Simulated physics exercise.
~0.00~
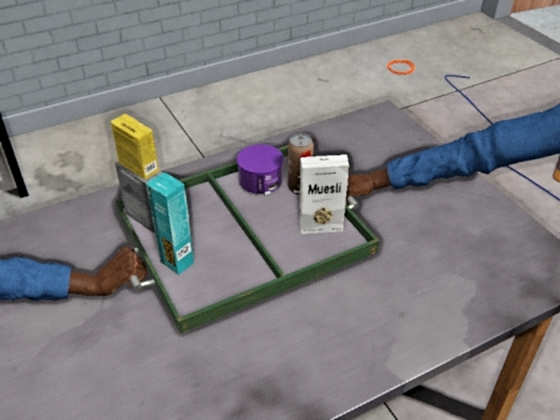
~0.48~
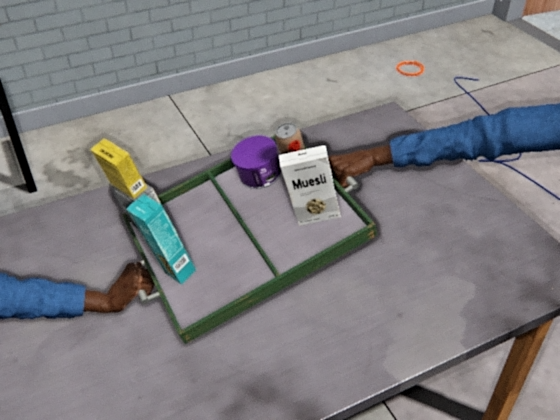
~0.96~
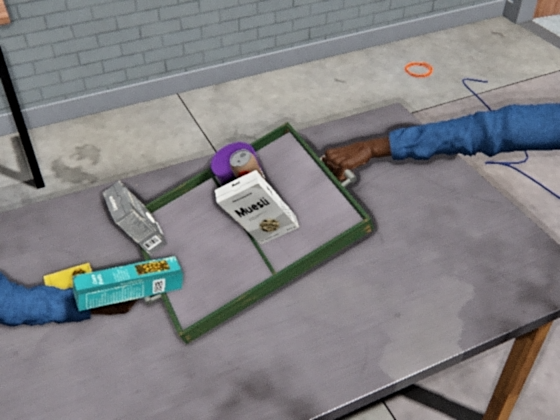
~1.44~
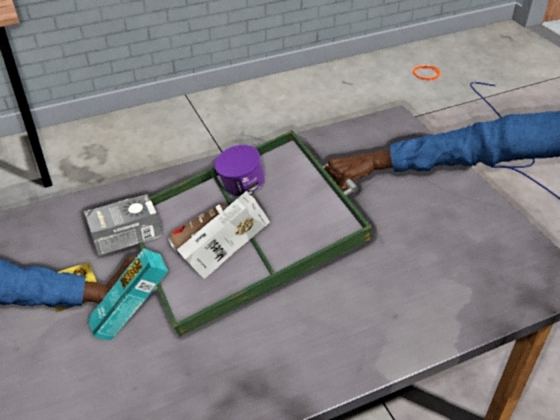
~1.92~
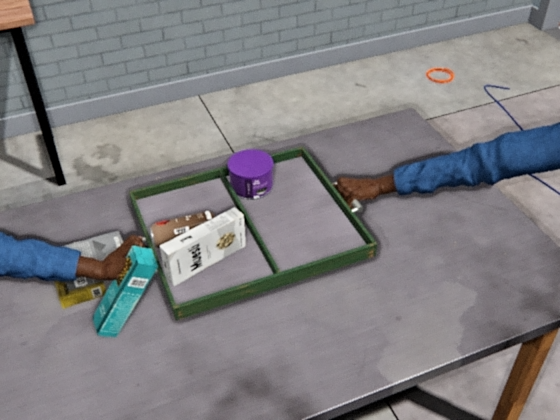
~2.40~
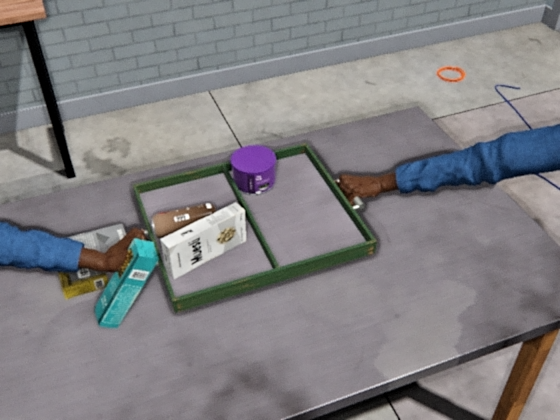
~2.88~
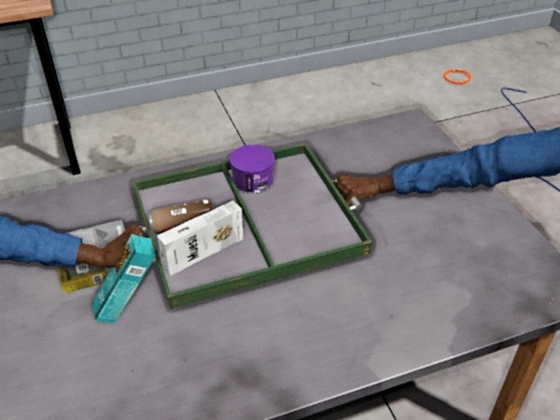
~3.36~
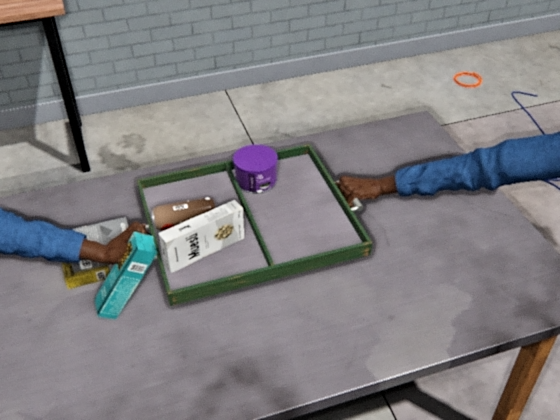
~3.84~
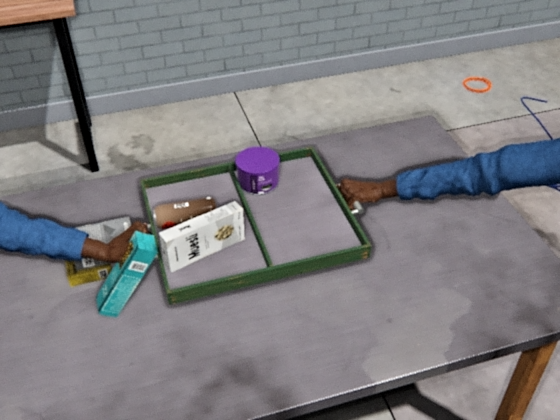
A green tray held by two hands above a grey table, carrying upright packets, a can and a purple tub, begins to tip down to the left. The yellow packet and turquoise carton lean, then tumble over the left edge by the left hand, while the white muesli packet and brown can tilt. The grey packet follows them off as the muesli and can topple and slide left. The tray levels again and everything settles. The purple tub still stands near the back, the muesli and can lie in the left half, and the other three rest outside the tray.
